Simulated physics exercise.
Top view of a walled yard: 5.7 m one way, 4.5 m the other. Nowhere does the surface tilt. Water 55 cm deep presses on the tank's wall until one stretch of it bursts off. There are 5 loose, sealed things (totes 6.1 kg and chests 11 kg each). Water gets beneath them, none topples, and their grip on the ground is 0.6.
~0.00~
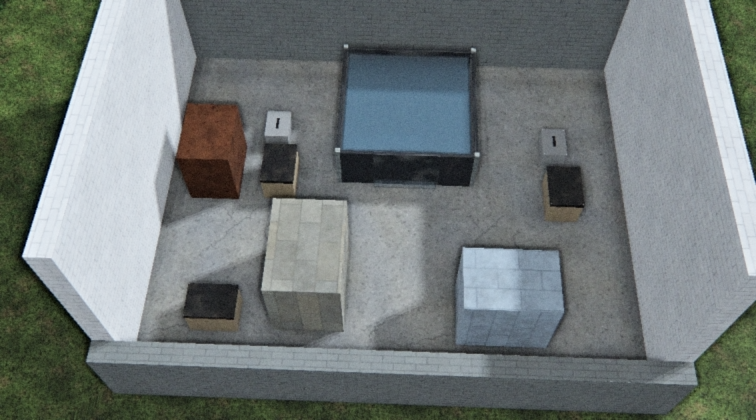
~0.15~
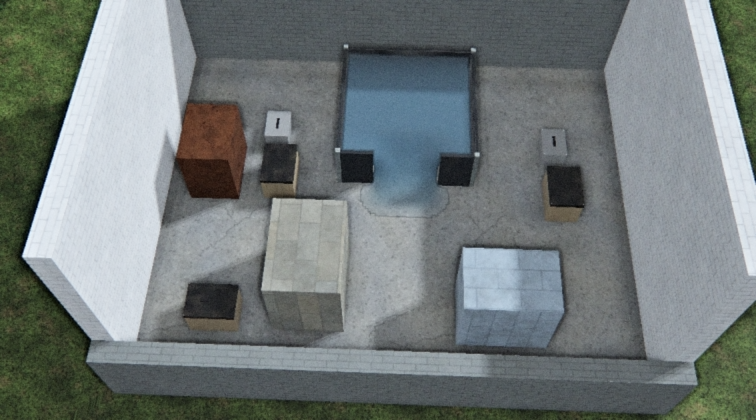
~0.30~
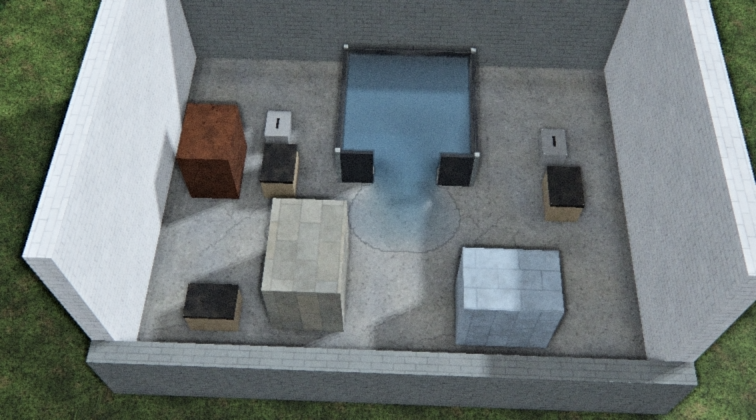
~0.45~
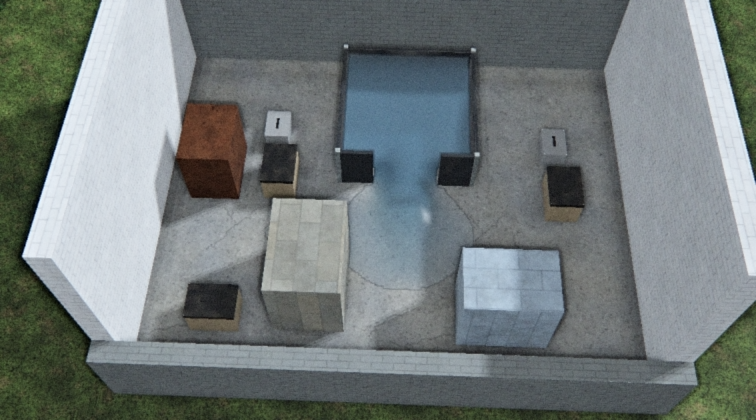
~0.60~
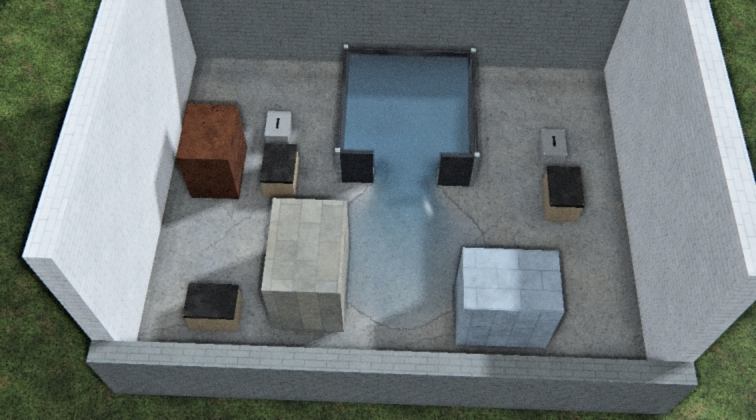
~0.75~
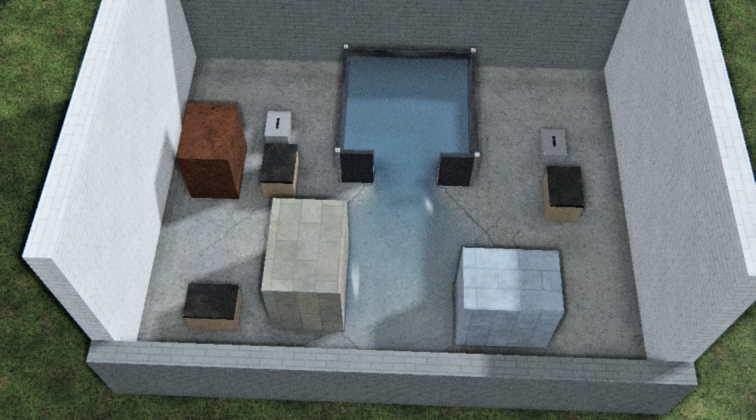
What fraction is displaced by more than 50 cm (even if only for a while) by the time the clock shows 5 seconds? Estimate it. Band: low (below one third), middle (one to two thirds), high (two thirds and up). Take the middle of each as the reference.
Low.
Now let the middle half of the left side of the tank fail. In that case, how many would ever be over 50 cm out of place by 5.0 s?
You'd get 3 in that case.
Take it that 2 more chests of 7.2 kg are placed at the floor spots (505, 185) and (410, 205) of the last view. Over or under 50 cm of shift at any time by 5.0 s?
First falls shy, then exceeds it.
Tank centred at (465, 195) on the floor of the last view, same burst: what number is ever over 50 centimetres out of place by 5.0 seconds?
Count: 0.
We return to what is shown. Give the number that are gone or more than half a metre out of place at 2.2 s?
Tally at that time: 0.
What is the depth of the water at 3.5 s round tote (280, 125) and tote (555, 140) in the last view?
Depth approx. 1 cm / 1 cm.
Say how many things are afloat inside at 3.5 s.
I'd say 0 of them.
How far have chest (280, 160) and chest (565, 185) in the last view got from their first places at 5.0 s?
The first is off by 10 cm, the second by 40 cm.
After 1.1 s 0 of 5 are over 50 cm from their spots; 0 afloat.
After 2.2 s 0 of 5 are over 50 cm from their spots; 0 afloat.
After 3.5 s 0 of 5 are over 50 cm from their spots; 0 afloat.
After 5.0 s 1 of 5 are over 50 cm from their spots, and 1 have been at some point; 1 afloat.
